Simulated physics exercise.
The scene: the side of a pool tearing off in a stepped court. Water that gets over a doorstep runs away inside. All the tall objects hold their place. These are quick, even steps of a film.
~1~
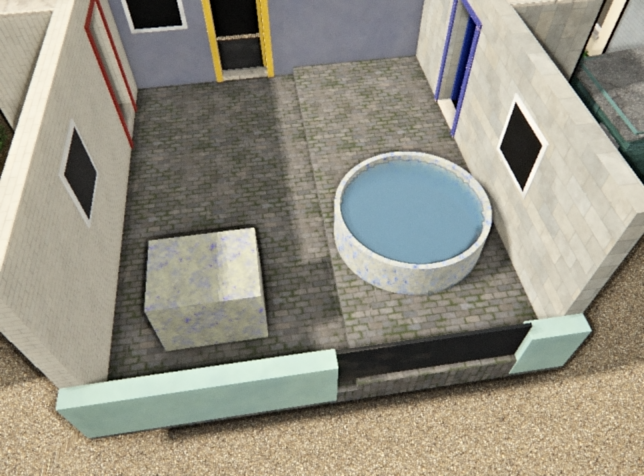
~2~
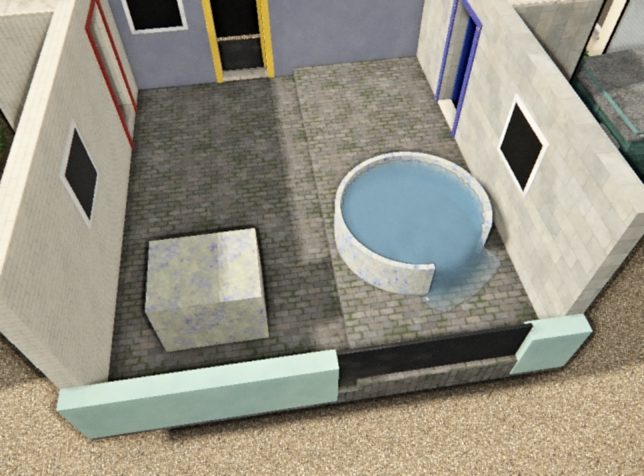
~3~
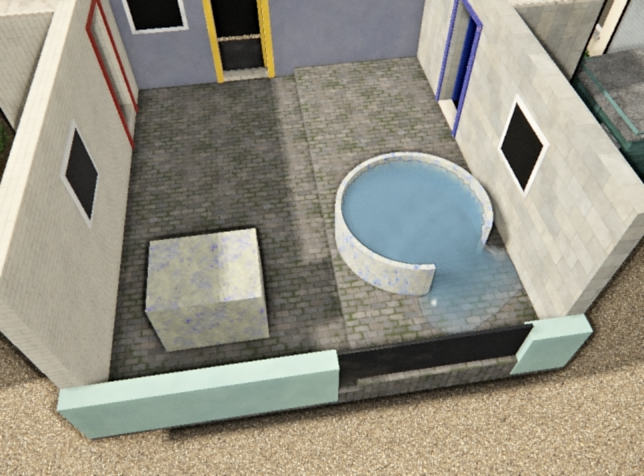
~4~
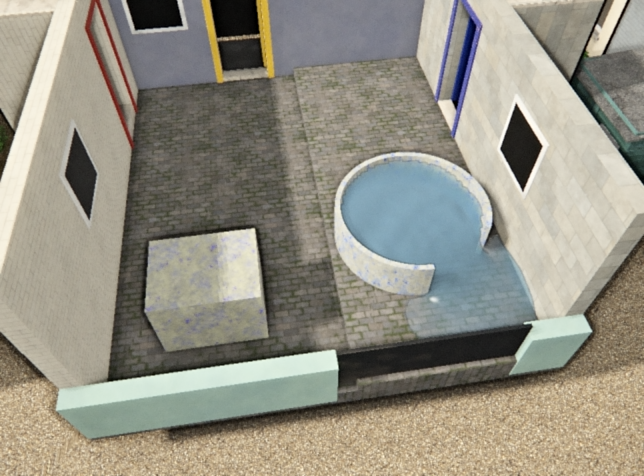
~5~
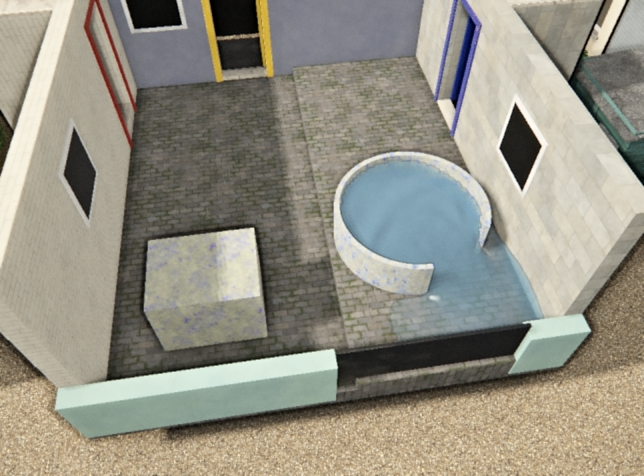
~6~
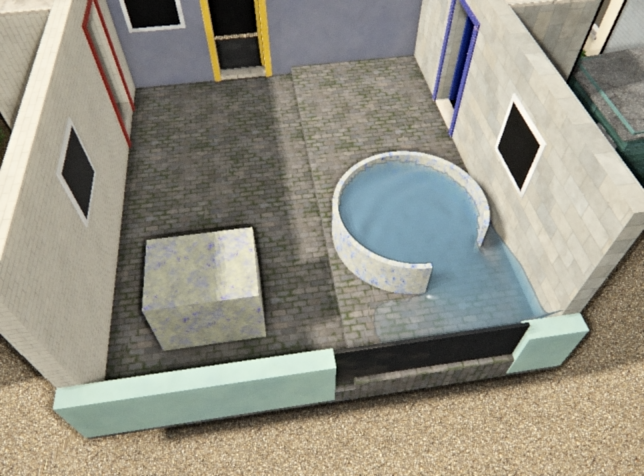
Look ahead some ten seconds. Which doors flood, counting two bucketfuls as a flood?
The red door stays under that; the blue door stays under that; the yellow door stays under that.
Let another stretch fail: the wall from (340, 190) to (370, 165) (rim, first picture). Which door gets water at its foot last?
The door marked blue.
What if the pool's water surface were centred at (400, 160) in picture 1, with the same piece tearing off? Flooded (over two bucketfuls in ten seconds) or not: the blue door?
My reading: The blue one takes less.
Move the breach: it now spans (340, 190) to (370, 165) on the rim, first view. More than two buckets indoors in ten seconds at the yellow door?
One by one: The yellow one floods.
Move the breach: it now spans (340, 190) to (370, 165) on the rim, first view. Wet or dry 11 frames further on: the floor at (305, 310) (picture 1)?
Verdict: No water.
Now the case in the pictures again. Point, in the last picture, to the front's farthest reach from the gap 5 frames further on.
Roughly at (321, 375).
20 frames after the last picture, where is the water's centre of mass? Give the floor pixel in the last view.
I would point to (386, 262).
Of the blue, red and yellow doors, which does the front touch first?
It is the blue one.
A moment on, water covers 10 % of the floor; the red door not reached, the blue door not reached, the yellow door not reached.
Next, water covers 20 % of the floor; the red door not reached, the blue door not reached, the yellow door not reached.
Then, water covers 45 % of the floor; the red door not reached, the blue door wet at the sill, nothing in, the yellow door not reached.
Later, water covers 80 % of the floor; the red door wet at the sill, nothing in, the blue door wet at the sill, nothing in, the yellow door wet at the sill, nothing in.
In the end, water covers 90 % of the floor; the red door wet at the sill, nothing in, the blue door wet at the sill, nothing in, the yellow door under two buckets in.
